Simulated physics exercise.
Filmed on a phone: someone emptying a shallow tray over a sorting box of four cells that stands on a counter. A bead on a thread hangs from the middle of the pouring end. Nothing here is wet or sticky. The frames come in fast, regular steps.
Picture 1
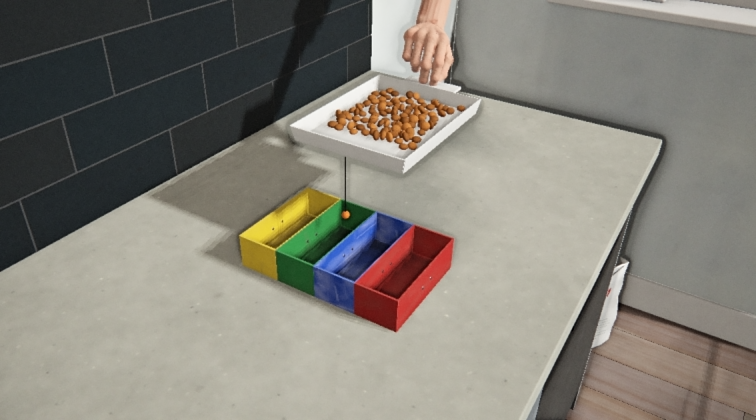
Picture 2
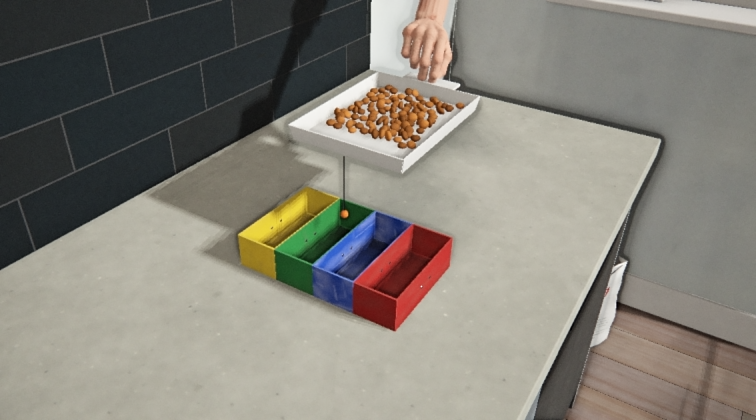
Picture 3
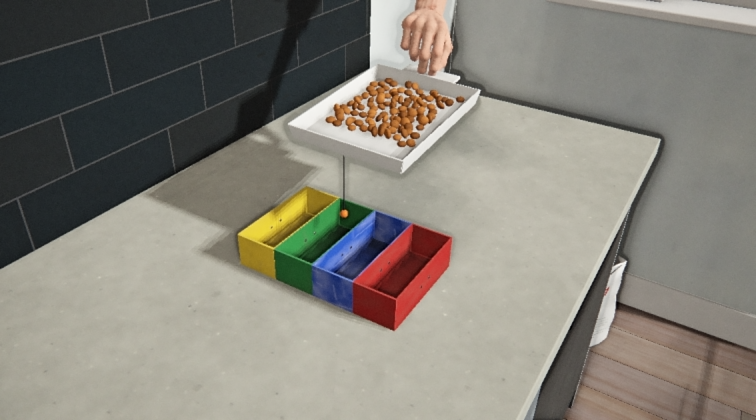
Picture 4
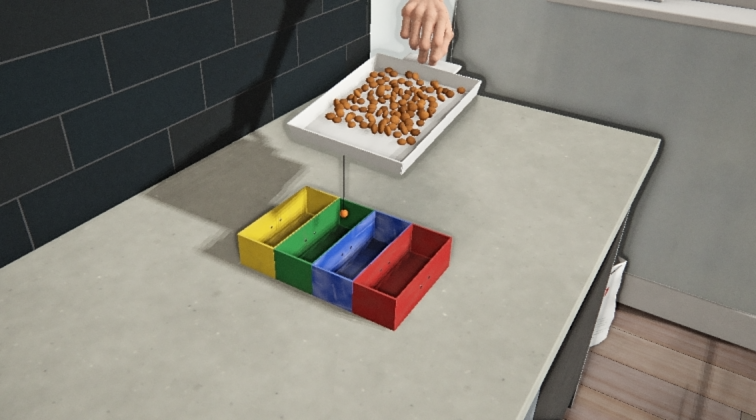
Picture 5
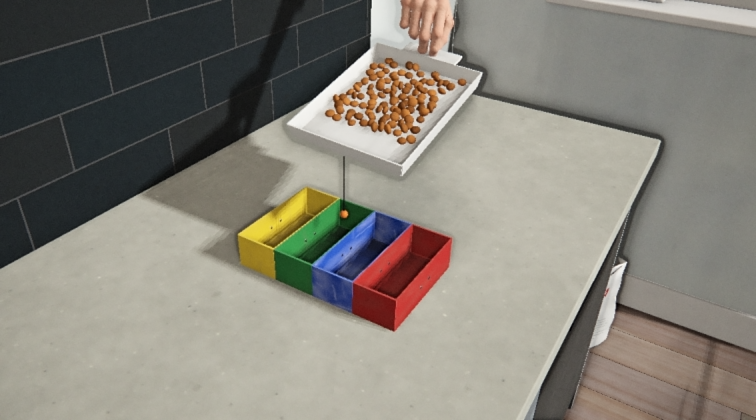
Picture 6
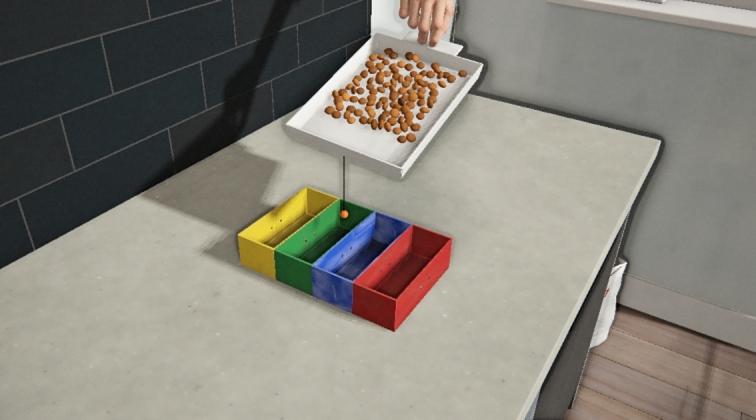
The clip opens on a hand holding a shallow white tray of small brown pieces above a box with yellow, green, blue and red cells, an orange bead hanging nearly still on a thread. The hand gradually raises the tray's far end, steepening its slope, and the near edge dips slightly toward its right corner while the pieces stay bunched on the tray.
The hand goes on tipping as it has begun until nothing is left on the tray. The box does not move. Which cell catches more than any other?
Most goes to the blue cell.
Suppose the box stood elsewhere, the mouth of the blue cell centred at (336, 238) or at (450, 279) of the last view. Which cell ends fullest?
At the first place the cell in red, at the second that yellow cell.
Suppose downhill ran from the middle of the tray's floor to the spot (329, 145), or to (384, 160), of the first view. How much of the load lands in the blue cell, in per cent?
First some 0, then 50 per cent.
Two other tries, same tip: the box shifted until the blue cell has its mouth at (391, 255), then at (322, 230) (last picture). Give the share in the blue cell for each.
In turn 40 and 20 in a hundred.
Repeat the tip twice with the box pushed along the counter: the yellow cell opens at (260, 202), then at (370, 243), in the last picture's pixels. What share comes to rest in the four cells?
Near 80 % and 70 %.
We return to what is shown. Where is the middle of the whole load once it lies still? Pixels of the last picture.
Roughly at (352, 281).
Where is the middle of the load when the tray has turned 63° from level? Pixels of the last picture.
Near (368, 147).
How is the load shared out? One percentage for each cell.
Yellow cell: 0 %, green cell: 20 %, blue cell: 60 %, red cell: 20 %.
Soon, tray tipped steeply; nearly all on the tray; a small part falling or outside the box.
A while on, tray tipped past a quarter turn; about a third on the tray; about a third in the blue cell; a small part in the red cell; a small part in the green cell; a small part falling or outside the box.
Towards the end, tray tipped past a quarter turn; about two thirds in the blue cell; about a quarter in the green cell; about a quarter in the red cell; a stray few in the yellow cell.
Finally, tray tipped past a quarter turn; about two thirds in the blue cell; about a quarter in the green cell; about a quarter in the red cell; a stray few in the yellow cell.
